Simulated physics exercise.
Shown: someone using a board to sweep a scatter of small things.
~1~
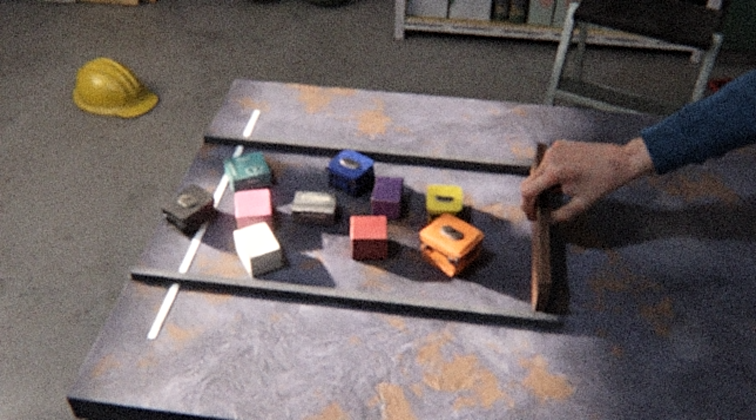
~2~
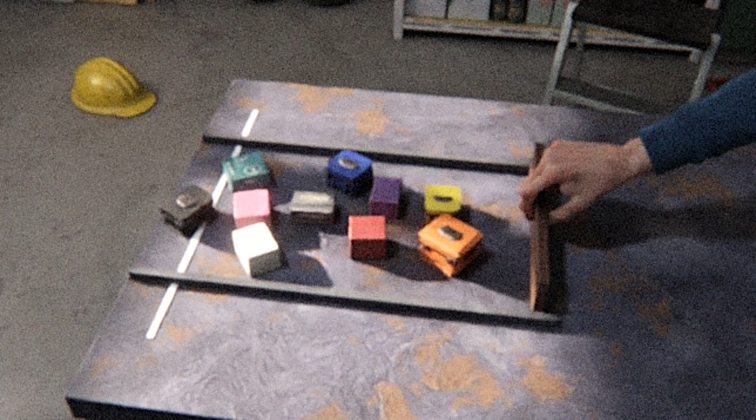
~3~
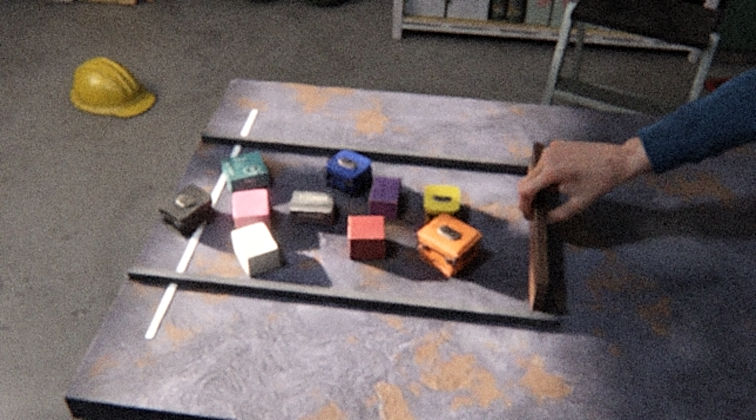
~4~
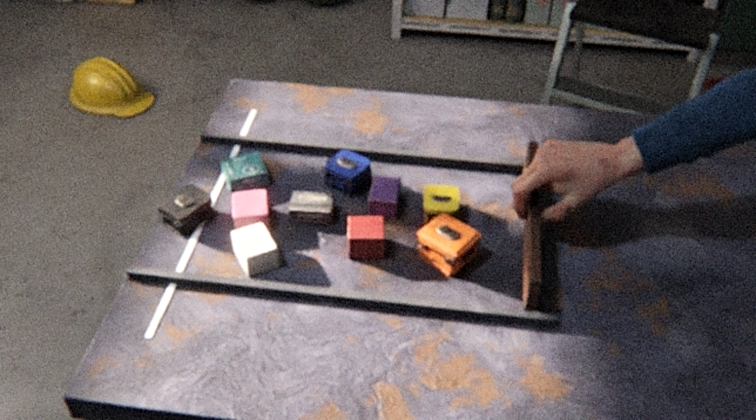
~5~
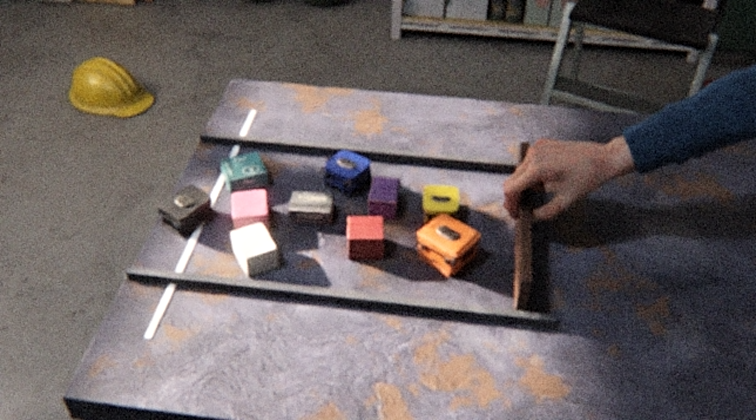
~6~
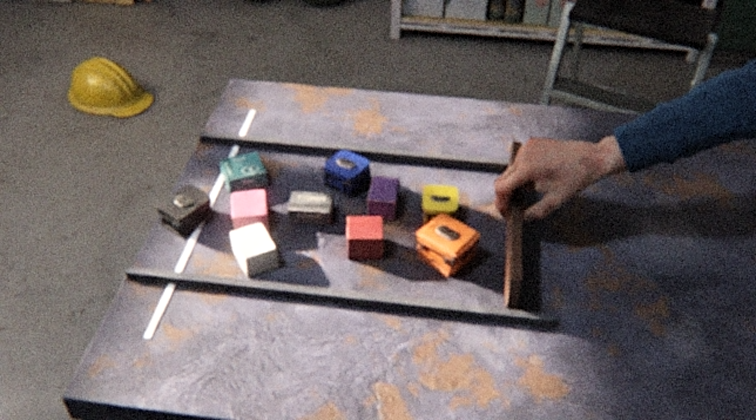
The clip opens on a scuffed table where small colored blocks and boxes lie scattered between two dark rails, with a hand holding an upright board at the right. The board stays nearly still at first, then the hand slides it a short way left, while the scattered pieces remain in place.
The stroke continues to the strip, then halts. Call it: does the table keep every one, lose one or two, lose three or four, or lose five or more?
It loses five or more.
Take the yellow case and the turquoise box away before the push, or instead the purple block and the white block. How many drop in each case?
That gives 3 in the first case, then 5 in the second.
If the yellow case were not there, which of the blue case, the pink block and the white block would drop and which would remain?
Blue case still up, pink block down, white block still up.
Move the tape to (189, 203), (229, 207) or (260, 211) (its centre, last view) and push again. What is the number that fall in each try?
6, 4, 2.
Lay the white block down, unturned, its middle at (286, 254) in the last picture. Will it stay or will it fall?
From that start, the object then is safe.
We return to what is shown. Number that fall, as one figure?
Count of fallen: 6.
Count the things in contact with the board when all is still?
4 in contact.
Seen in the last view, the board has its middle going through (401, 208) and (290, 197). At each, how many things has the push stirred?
At first I count 5, and then 10.
Soon after, none off yet; black case at rest near (186, 211); turquoise box at rest near (244, 173); pink block at rest near (250, 213).
After that, none off yet; black case displaced a little near (173, 214); turquoise box at rest near (244, 173); pink block displaced about its own width near (220, 217).
And then, one off so far; black case on its way down; turquoise box displaced about its own width near (198, 162); pink block displaced well along near (148, 215).
In the end, the number that fall off is five or more; gone, purple block, red block, grey box, pink block, turquoise box and black case.
